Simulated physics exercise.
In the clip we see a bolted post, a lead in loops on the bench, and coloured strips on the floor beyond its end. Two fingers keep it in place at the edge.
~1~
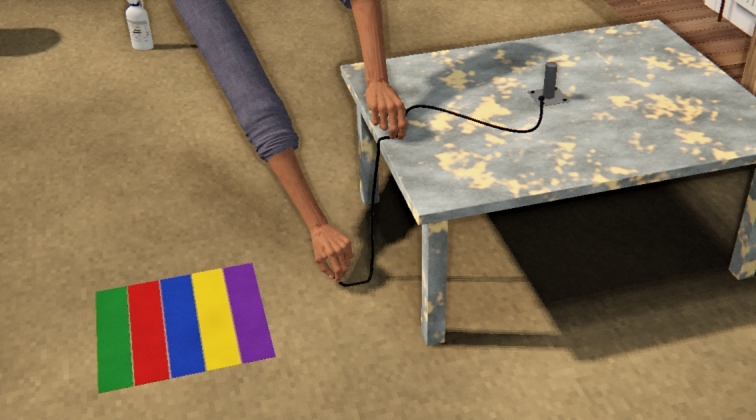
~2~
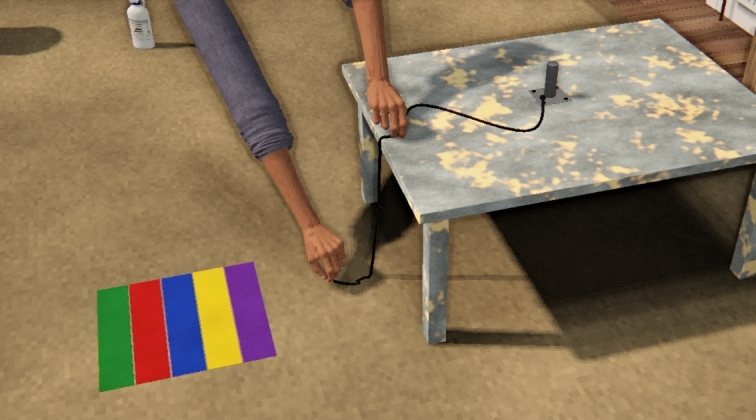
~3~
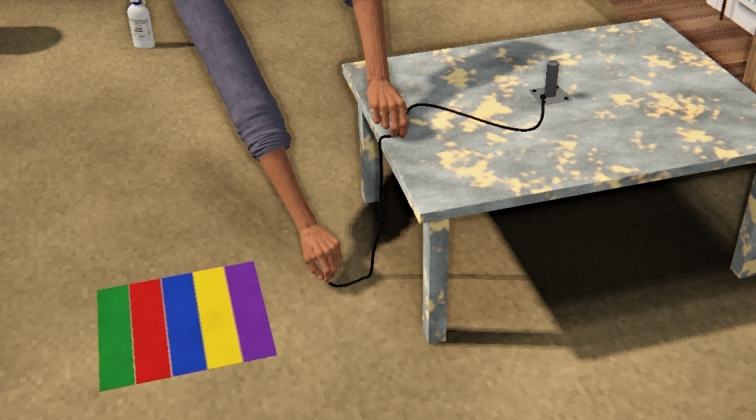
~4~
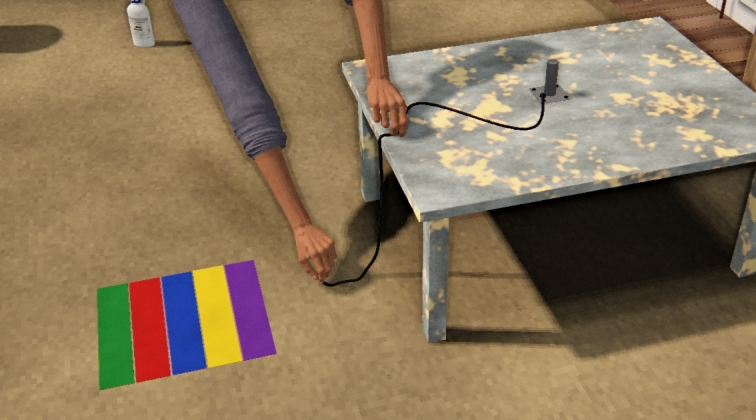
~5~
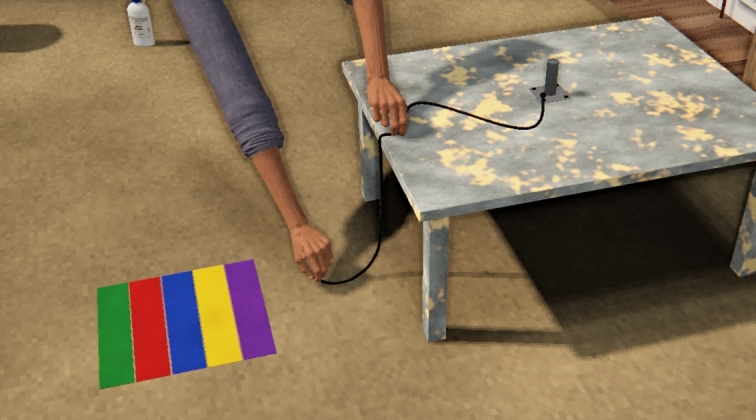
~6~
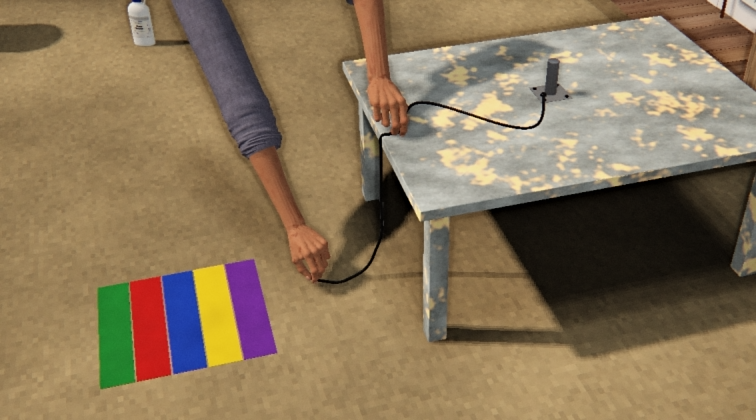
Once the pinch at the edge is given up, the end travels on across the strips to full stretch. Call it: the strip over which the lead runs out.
Green.
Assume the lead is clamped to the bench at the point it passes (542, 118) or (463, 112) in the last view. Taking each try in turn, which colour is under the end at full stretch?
Red; blue.
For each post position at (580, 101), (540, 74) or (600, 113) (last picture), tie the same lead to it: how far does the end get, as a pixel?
Going through them in sequence: (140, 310), (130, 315) and finally (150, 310).
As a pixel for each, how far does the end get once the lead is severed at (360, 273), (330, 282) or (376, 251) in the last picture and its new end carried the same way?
First (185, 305), then (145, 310), then (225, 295).
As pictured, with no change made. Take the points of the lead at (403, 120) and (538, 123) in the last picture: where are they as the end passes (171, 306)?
In order: (363, 172) and (504, 115).
Early on, end near (171, 306); over blue.
Midway, end near (136, 312); over red.
At the end of the slack, end near (116, 316); over green. The green one.
